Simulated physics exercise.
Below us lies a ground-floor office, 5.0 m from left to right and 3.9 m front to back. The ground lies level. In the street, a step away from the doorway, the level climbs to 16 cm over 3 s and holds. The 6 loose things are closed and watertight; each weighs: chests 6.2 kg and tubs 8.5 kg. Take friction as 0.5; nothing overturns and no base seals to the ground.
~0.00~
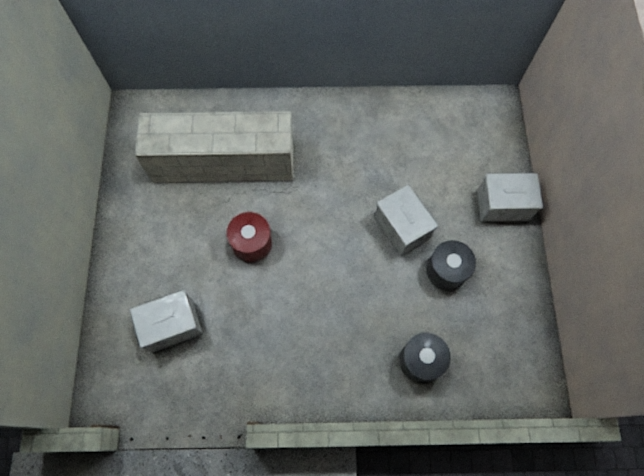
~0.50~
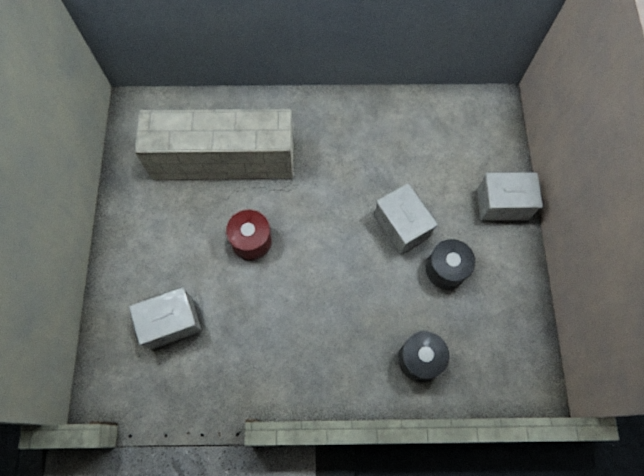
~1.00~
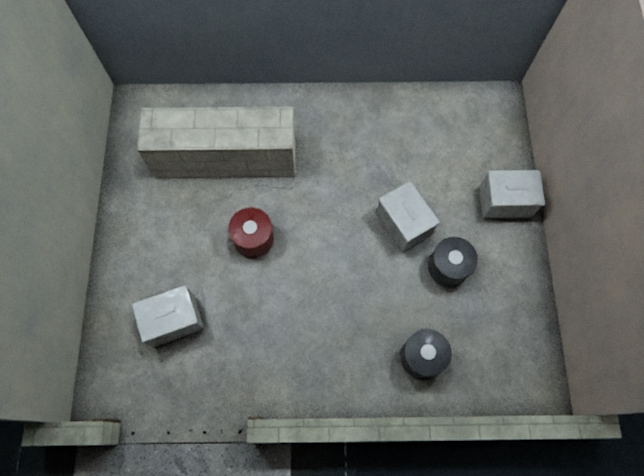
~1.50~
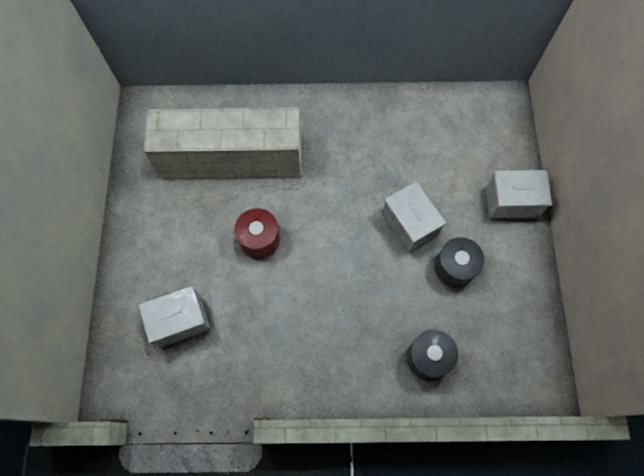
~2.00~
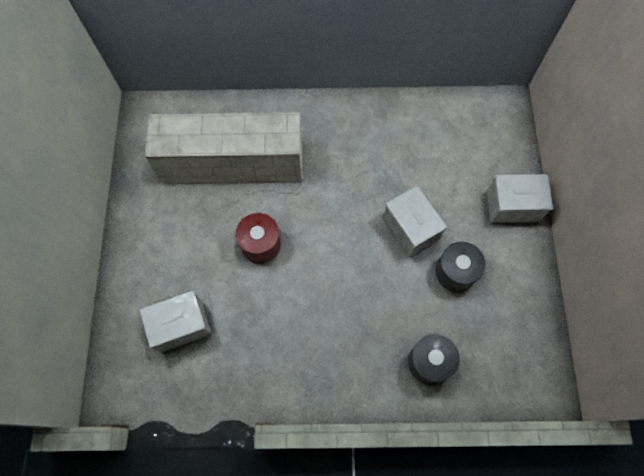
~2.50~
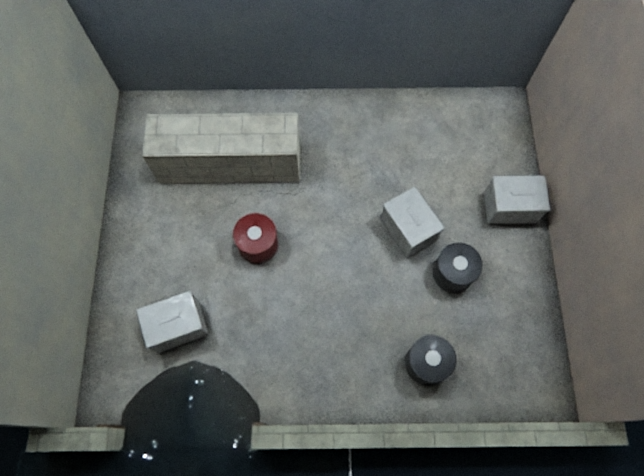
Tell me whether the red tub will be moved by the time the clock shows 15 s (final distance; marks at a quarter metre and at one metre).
Red tub travels far.
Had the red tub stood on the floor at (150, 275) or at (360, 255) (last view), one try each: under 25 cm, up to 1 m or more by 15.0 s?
In that order: It ends far away; it is nudged along.
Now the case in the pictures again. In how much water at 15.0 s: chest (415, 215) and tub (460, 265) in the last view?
Roughly 9 and 8 cm.
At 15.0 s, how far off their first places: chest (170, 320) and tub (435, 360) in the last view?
In turn: 450 cm, 30 cm.
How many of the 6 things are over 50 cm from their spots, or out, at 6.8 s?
2 of them.
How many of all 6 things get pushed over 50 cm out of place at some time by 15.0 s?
That makes 5.
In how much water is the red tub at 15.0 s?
About 10 cm.
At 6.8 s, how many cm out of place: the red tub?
About 120 cm.
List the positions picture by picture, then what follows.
The first frame shows the red tub at (248, 232) rests on the ground; 0.0 m2 under water; 0 of 6 have shifted.
The second frame shows the red tub at (248, 230), on the bottom; 0.0 m2 under water; 0 of 6 have shifted.
The third frame shows the red tub at (250, 227) rests on the ground; water covers 0.0 m2; 0 of 6 have shifted.
The fourth frame shows the red tub at (256, 228) rests on the ground; 0.0 m2 under water; 0 of 6 have shifted.
The fifth frame shows the red tub at (257, 233) rests on the ground; 0.0 m2 under water; 0 of 6 have shifted.
The sixth frame shows the red tub at (255, 233) rests on the ground; 0.6 m2 under water; 0 of 6 have shifted.
After 3.5 s the red tub is near (255, 233), 0.0 m from its start, aground; 0 afloat.
After 6.8 s the red tub is near (359, 184), 1.2 m from its start, aground; 1 afloat.
After 11.0 s the red tub is near (418, 151), 2.0 m from its start, afloat; 4 afloat.
After 15.0 s the red tub is near (449, 149), 2.3 m from its start, afloat; 6 afloat.
